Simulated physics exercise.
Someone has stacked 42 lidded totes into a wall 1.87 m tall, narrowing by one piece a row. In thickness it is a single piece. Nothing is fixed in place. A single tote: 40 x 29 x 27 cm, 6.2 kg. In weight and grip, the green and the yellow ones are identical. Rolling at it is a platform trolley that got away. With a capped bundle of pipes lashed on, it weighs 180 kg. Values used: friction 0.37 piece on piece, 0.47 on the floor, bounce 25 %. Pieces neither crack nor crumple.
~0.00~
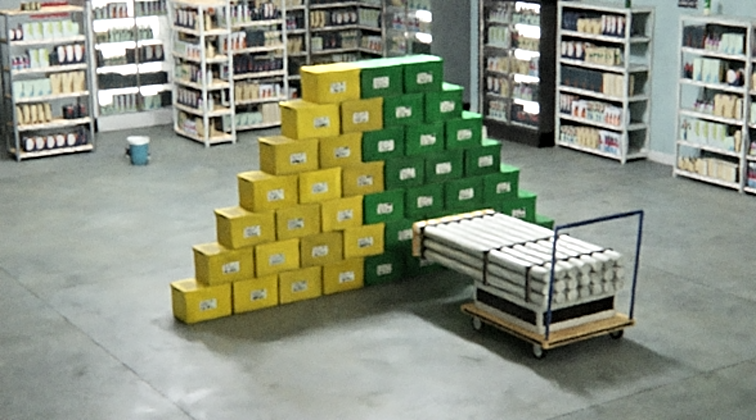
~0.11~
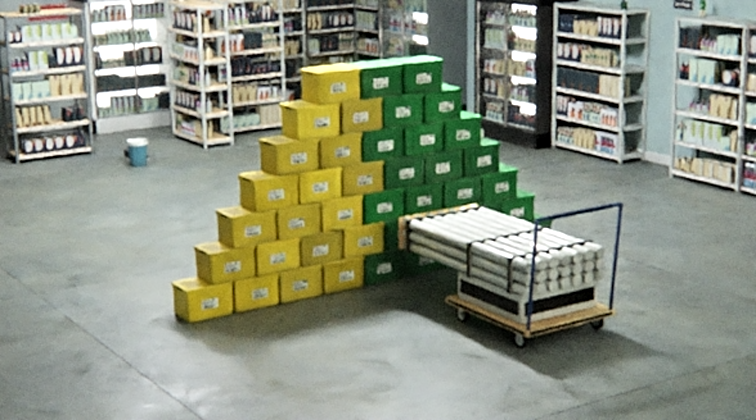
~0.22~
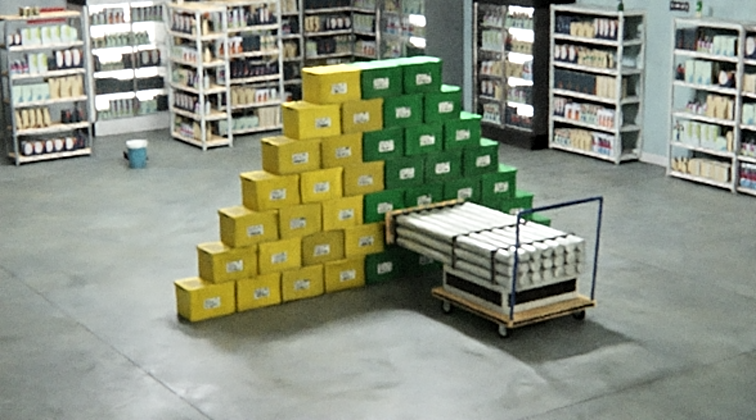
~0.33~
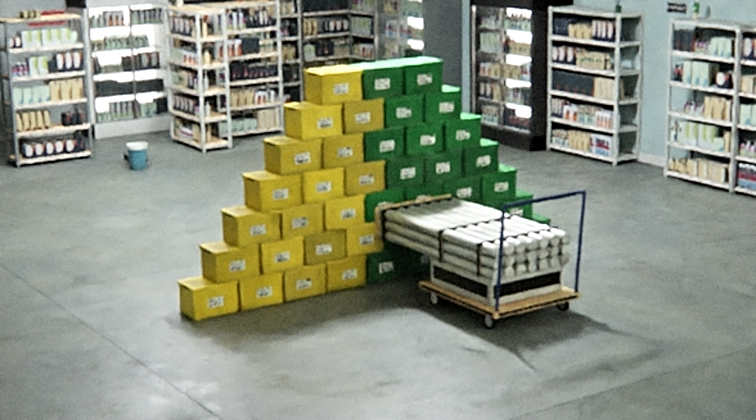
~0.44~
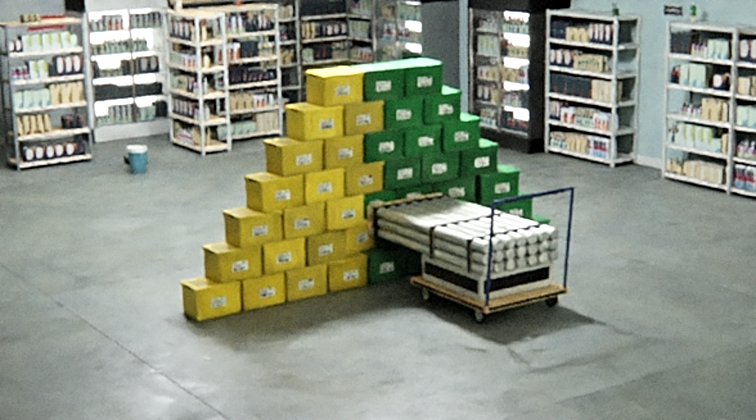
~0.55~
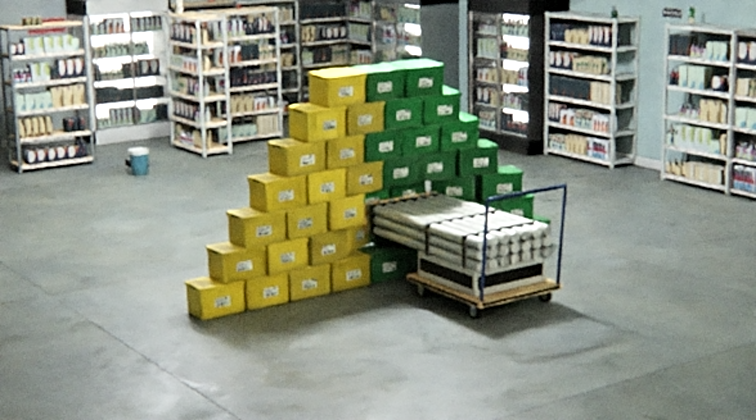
The clip opens on a stepped wall of yellow and green lidded totes in a shop aisle area, with a platform trolley carrying strapped white pipes to its right. The trolley rolls leftward until the pipe ends meet the green side, then pushes farther in, shifting some totes while the wall stays standing.
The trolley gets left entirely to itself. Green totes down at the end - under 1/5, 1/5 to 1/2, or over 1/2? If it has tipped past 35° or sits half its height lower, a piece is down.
Over 1/2.
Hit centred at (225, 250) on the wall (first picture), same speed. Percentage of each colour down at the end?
Green 0 %, yellow 20 %.
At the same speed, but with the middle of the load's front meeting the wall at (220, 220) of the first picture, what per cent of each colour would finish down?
That hit would leave green at 0 and yellow at 10 per cent down.
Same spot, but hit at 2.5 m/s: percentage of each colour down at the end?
The green would finish 70 in a hundred down, the yellow 30 in a hundred.
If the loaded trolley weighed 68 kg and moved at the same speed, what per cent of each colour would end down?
Colour by colour that makes green 0, yellow 0 percent.
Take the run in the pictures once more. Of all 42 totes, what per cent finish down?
My estimate is roughly 55 per cent.
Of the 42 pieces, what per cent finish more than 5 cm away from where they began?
I make it 65 per cent.
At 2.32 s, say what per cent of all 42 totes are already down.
At that instant, 55 percent.
After 1.02 s, load 58 cm past the wall's line, still rolling; 3 of the 23 green totes down (3 of 42 in all colours); top green tote shifted 31 cm; top yellow tote shifted 14 cm.
After 1.66 s, load 77 cm past the wall's line, still rolling; 15 of the 23 green totes down (16 of 42 in all colours); top green tote leaning 36°, 27 cm lower; top yellow tote leaning 30°, 12 cm lower.
After 2.32 s, load 77 cm past the wall's line, stopped; 15 of the 23 green totes down (24 of 42 in all colours); top green tote on its side; top yellow tote on its side.
At rest (3.4 s), load 78 cm past the wall's line, stopped; 15 of the 23 green totes down (24 of 42 in all colours); top green tote on its side; top yellow tote upside down. That is 65 per cent. As the last picture would show them, middles, top green tote near (285, 206), top yellow tote near (129, 211).
